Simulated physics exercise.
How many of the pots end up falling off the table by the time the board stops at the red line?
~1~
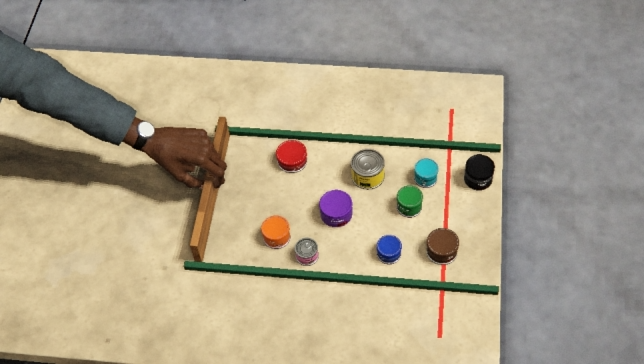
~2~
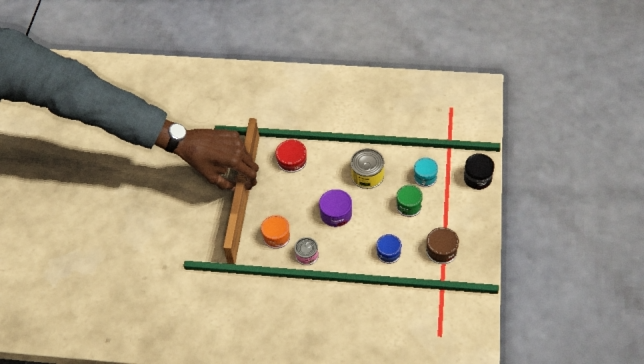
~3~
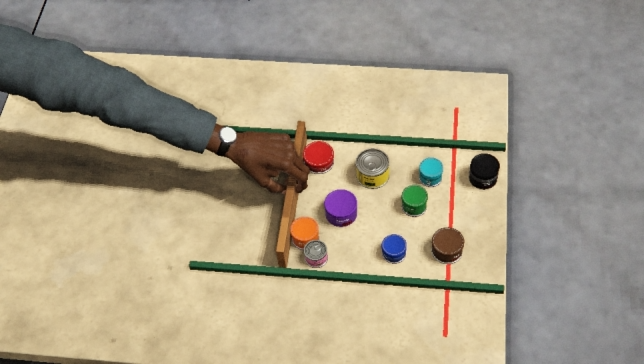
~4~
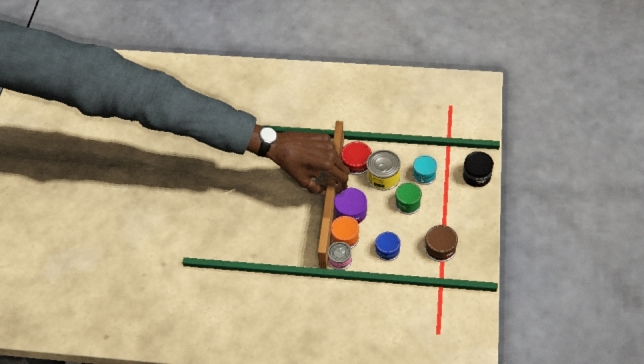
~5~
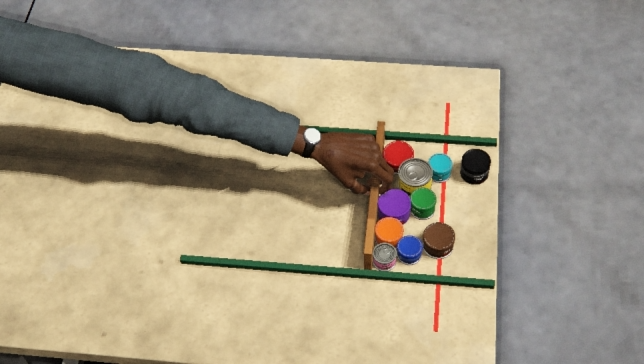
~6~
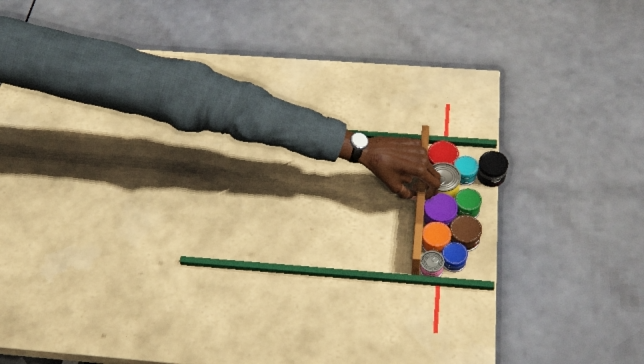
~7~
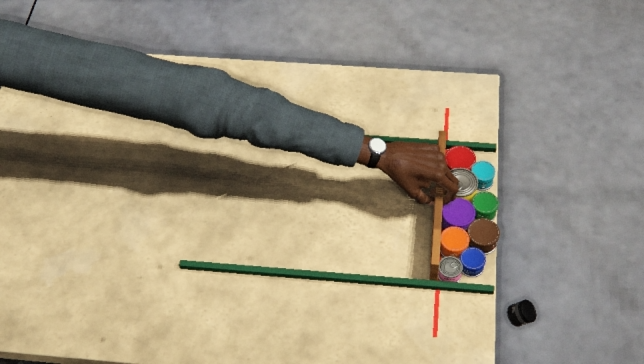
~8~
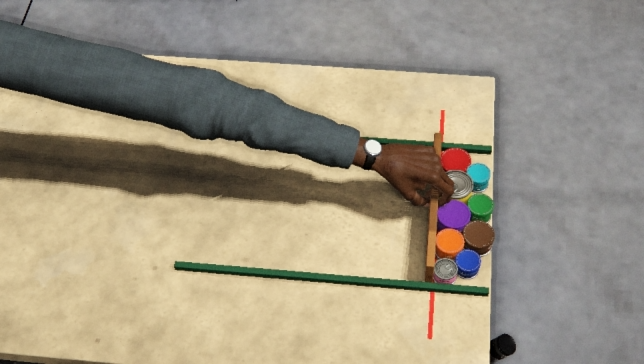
Just one falls, the black pot, which goes over the right end and lands on the floor. The others stay packed together on the table near the edge.
